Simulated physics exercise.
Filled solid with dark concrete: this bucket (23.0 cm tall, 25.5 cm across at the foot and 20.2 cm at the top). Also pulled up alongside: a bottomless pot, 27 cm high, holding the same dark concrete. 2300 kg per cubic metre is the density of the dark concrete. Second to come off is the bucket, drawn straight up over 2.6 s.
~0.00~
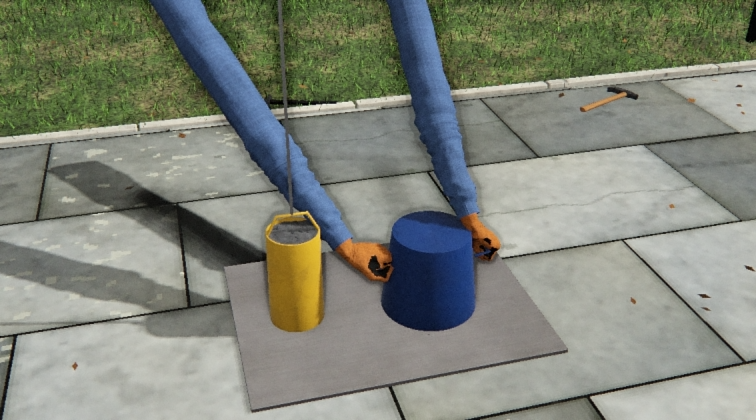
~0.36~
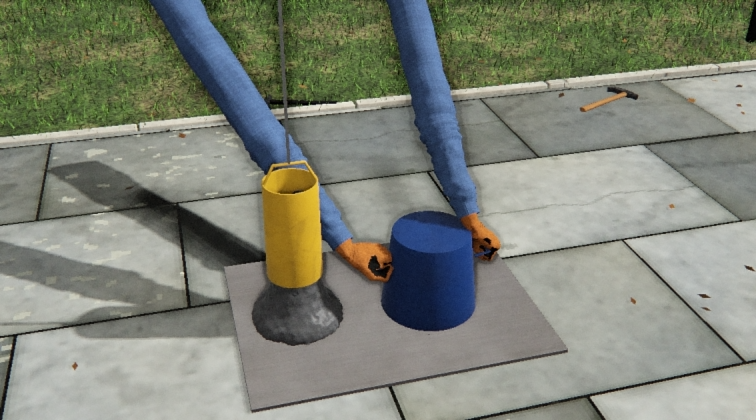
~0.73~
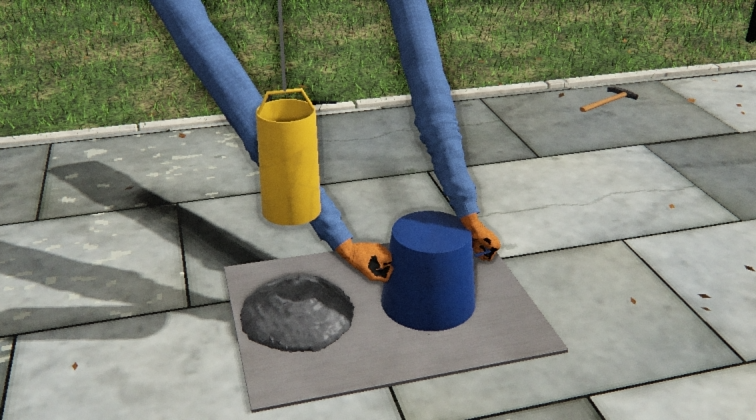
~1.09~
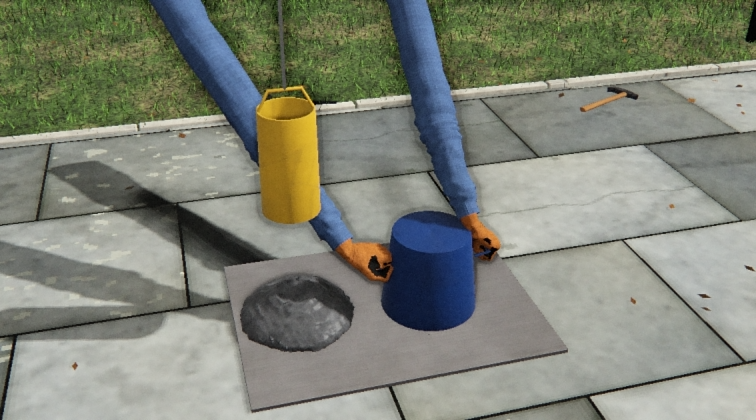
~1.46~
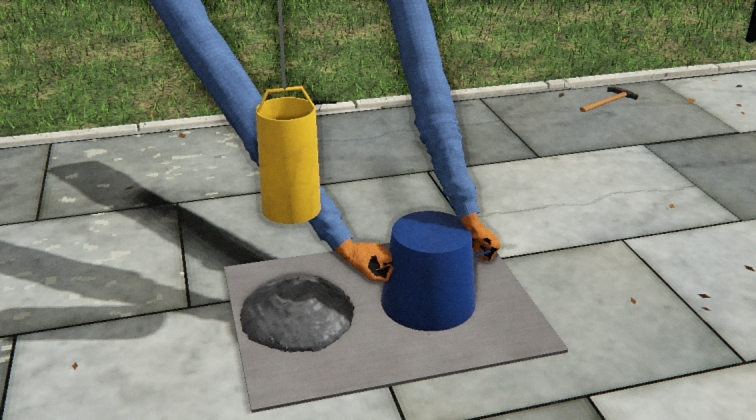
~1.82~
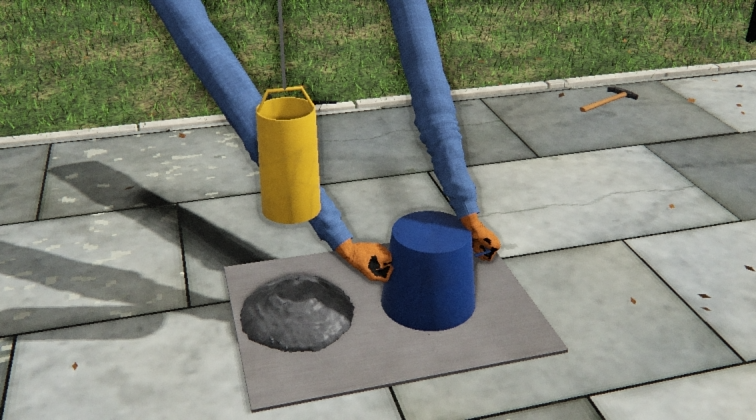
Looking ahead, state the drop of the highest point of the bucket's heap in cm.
Roughly 12 cm.
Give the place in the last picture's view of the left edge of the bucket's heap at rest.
Around (348, 305).
After 2.5 s, the bucket is up 5.8 cm; the dark concrete has come down 5.6 cm to 17 cm and is 36 cm wide.
After 3.1 s, the bucket is up 14 cm; the dark concrete has come down 12 cm to 11 cm and is 44 cm wide.
After 3.8 s, the bucket is up 24 cm; the dark concrete has come down 12 cm to 11 cm and is 45 cm wide.
After 4.5 s, the bucket is clear; the dark concrete has come down 12 cm to 11 cm and is 45 cm wide.
After 5.1 s, at rest, the bucket is clear; the dark concrete has come down 12 cm to 11 cm and is 45 cm wide.
